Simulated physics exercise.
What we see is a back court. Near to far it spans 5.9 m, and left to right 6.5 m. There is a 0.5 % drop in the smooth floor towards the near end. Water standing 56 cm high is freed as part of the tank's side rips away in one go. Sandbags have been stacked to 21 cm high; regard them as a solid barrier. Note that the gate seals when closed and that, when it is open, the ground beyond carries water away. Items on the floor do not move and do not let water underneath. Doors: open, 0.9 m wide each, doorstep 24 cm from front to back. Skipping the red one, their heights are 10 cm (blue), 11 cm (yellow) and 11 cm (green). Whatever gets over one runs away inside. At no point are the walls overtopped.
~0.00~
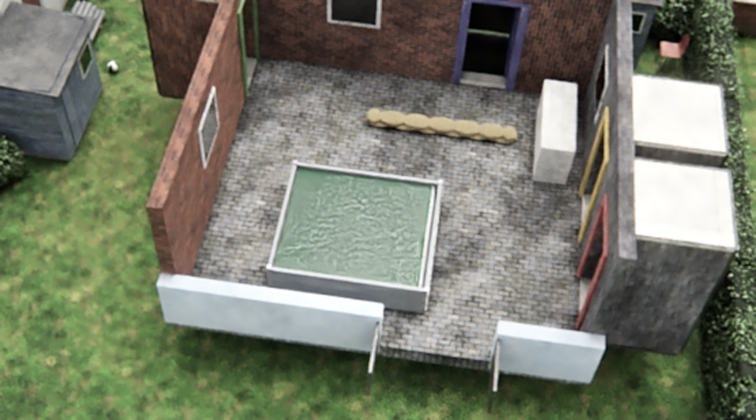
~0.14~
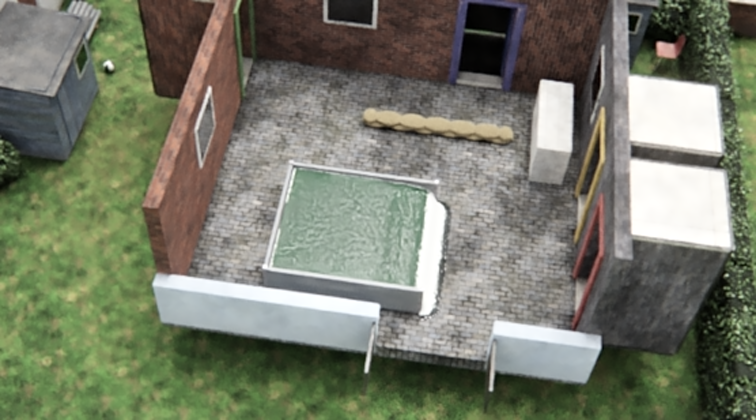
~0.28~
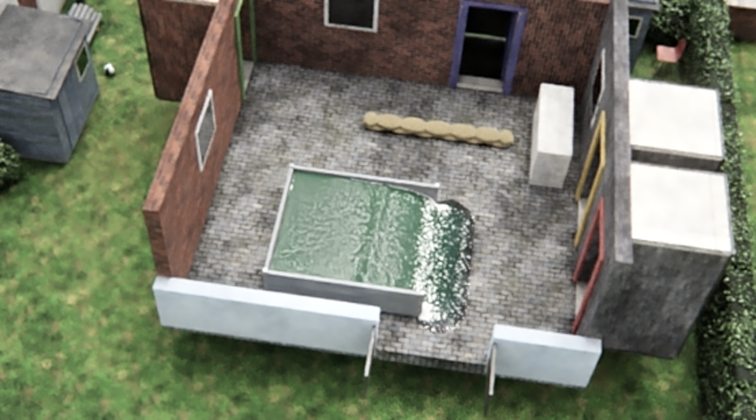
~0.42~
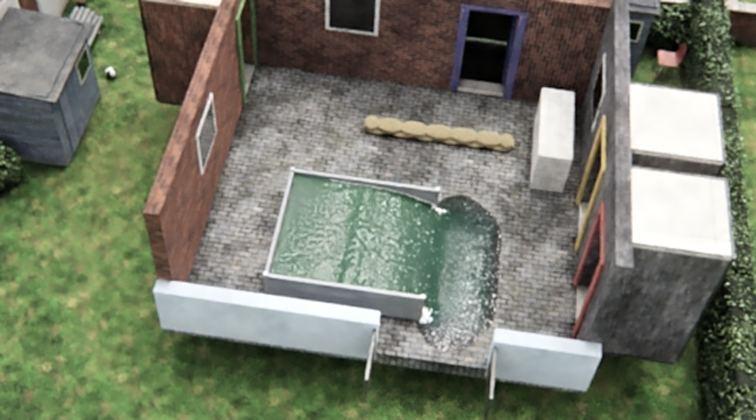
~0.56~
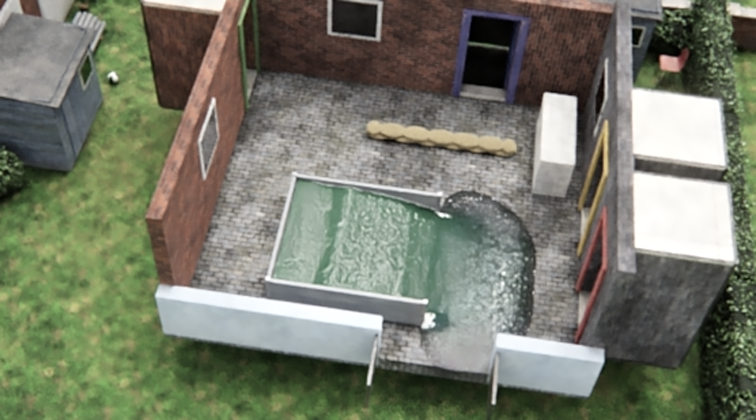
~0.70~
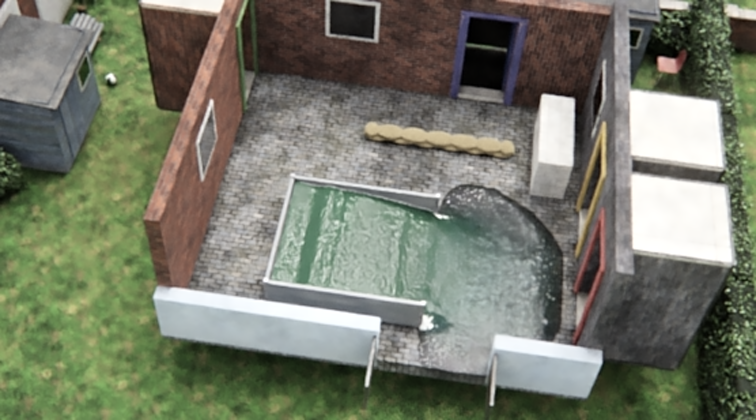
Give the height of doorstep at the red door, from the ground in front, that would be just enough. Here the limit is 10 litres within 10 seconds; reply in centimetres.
Close to 33 cm.
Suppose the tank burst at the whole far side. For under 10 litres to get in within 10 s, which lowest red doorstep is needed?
If so: Around 7.5 cm.
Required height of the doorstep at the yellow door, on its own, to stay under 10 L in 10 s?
At yellow, roughly 25 cm.
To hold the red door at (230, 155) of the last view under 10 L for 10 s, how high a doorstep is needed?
Something near 9.0 cm.
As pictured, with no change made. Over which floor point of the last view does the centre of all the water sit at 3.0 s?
(465, 266).
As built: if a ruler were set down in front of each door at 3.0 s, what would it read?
Depths in cm: Blue 0, yellow 25, red 29, green 0.
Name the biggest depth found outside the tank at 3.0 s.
I'd put it near 31 cm.
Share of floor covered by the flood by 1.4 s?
Approximately 30 % of it.
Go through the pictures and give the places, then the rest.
In the first frame, still water, 56 cm deep, in the tank at (358, 226); the red door at (592, 267) is dry.
In the second frame, the front is at (433, 312), 0.3 m from the gap at (426, 250); 0.4 m2 of floor is wet, 56 cm left at the back.
In the third frame, the gap is at (426, 255), the front 0.7 m out at (459, 316); the back of the tank holds 56 cm.
In the fourth frame, water pours out at (426, 259) and has run 1.2 m, to (489, 312); about 9 cm deep outside, 56 cm at the back.
In the fifth frame, the gap is at (429, 264), the front 1.7 m out at (523, 328); the back of the tank holds 56 cm.
In the sixth frame, the front is at (554, 325), 2.2 m from the gap at (427, 265); 6.7 m2 of floor is wet, 56 cm left at the back; the red door at (589, 282), 2.6 m from the gap, is still 0.4 m from the nearest water.
After 1.4 s water covers 30 % of the floor, deepest (34 cm) near (575, 375); 13 cm at the red door, 57 litres in over its 7 cm doorstep.
After 3.0 s water covers 35 % of the floor, deepest (31 cm) near (575, 375); 29 cm at the red door, 350 litres in over its 7 cm doorstep.
After 10.0 s water covers 90 % of the floor, deepest (10 cm) near (293, 141); 6 cm at the red door, 564 litres in over its 7 cm doorstep.
At the red door as built, the water arrived by 0.8 s and peaked near 34 cm at 2.4 s.
With a doorstep of 28.5 cm, 40 litres would have come in within the 10 s; with 38.5 cm, 0 litres. So under 10 litres takes about 33 cm.
